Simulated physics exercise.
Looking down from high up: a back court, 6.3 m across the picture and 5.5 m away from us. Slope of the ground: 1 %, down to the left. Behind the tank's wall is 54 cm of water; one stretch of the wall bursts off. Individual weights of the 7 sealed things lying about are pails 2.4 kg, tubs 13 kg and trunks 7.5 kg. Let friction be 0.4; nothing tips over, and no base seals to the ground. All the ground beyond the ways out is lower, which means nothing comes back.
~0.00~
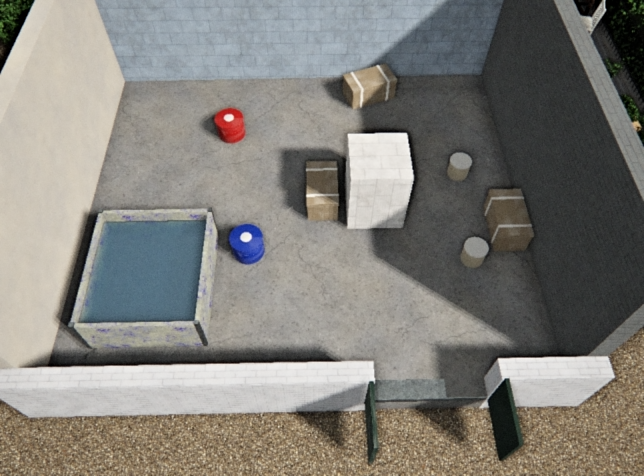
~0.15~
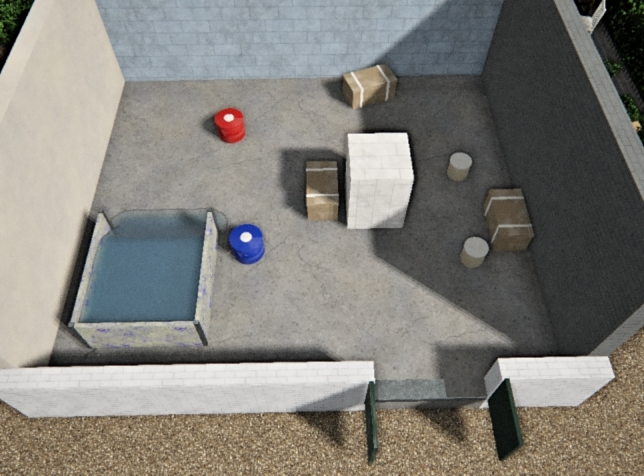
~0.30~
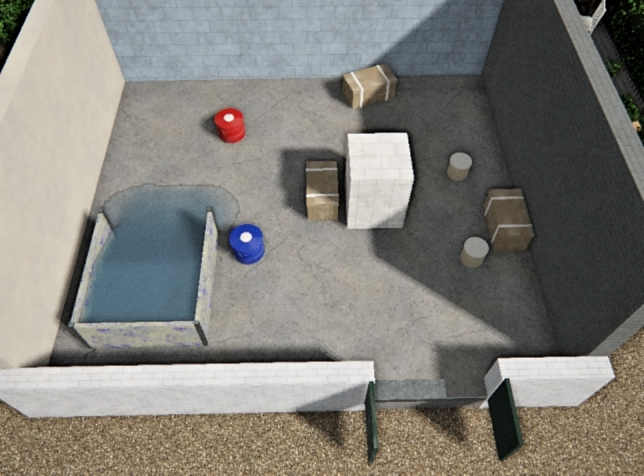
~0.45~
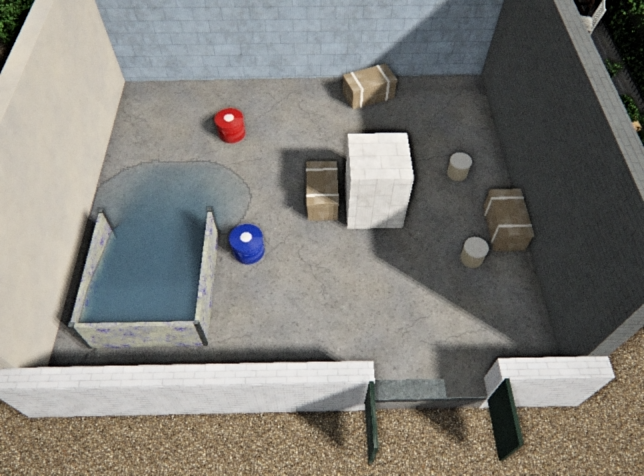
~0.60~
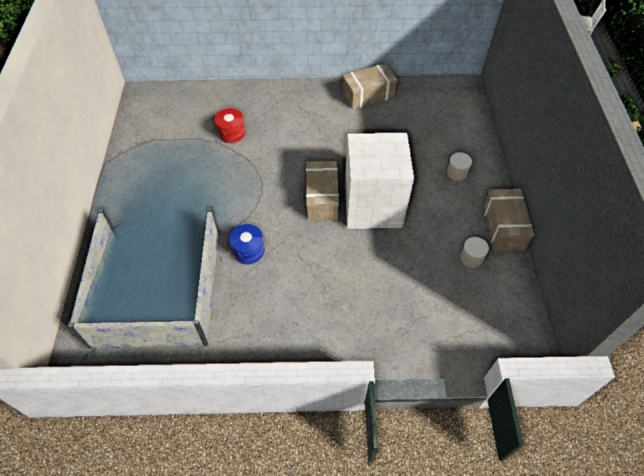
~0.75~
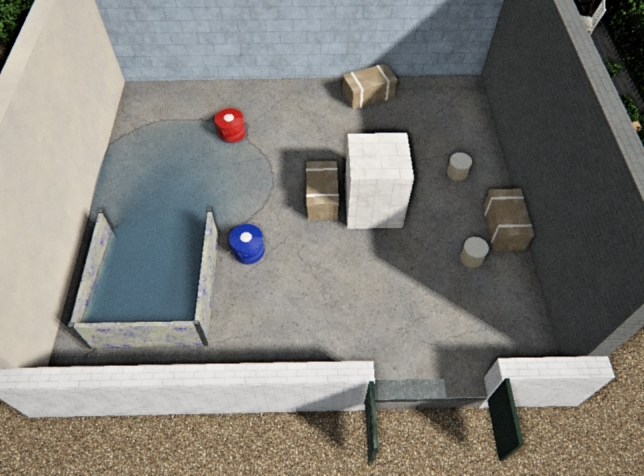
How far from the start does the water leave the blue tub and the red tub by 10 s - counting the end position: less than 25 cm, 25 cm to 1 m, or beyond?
One by one: The blue tub is hardly disturbed. The red tub is taken well away.
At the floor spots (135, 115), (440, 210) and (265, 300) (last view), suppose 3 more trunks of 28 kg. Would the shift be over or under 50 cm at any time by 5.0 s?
First beyond, then within, then within.
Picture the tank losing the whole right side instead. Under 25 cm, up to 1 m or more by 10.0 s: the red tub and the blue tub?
Note: Red tub unmoved, blue tub swept well away.
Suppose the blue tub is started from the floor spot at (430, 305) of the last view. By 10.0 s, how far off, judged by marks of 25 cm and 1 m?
It holds its place.
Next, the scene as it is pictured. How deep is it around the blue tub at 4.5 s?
0 cm, roughly.
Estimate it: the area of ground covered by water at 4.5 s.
At that time the wet patch spans about 20 m2.
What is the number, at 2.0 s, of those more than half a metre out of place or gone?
Tally: 1.
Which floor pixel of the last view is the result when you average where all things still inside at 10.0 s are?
Averaged position, last view: Near pixel (368, 290).
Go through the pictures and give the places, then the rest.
The first picture shows the blue tub at (246, 237), on the bottom; the red tub at (229, 118) rests on the ground; water covers 2.3 m2; 0 of 7 have shifted.
The second picture shows the blue tub at (246, 237), on the bottom; the red tub at (229, 118), on the bottom; water covers 3.1 m2; 0 of 7 have shifted.
The third picture shows the blue tub at (246, 237) rests on the ground; the red tub at (229, 118), on the bottom; 3.9 m2 under water; 0 of 7 have shifted.
The fourth picture shows the blue tub at (246, 237) rests on the ground; the red tub at (229, 118), on the bottom; 5.1 m2 under water; 0 of 7 have shifted.
The fifth picture shows the blue tub at (246, 237) rests on the ground; the red tub at (229, 118) rests on the ground; water covers 6.3 m2; 0 of 7 have shifted.
The sixth picture shows the blue tub at (246, 237) rests on the ground; the red tub at (229, 118) rests on the ground; water covers 7.4 m2; 0 of 7 have shifted.
After 2.0 s the blue tub is near (246, 237), 0.0 m from its start, aground; the red tub is near (255, 77), 1.0 m from its start, aground; 0 of 7 are out; 0 afloat.
After 4.5 s the blue tub is near (246, 237), 0.0 m from its start, aground; the red tub is near (406, 91), 2.9 m from its start, aground; 0 of 7 are out; 1 afloat.
After 7.0 s the blue tub is near (246, 237), 0.0 m from its start, aground; the red tub is near (430, 94), 3.3 m from its start, aground; 0 of 7 are out; 3 afloat.
After 10.0 s the blue tub is near (246, 237), 0.0 m from its start, aground; the red tub is near (430, 94), 3.3 m from its start, aground; 0 of 7 are out; 5 afloat.
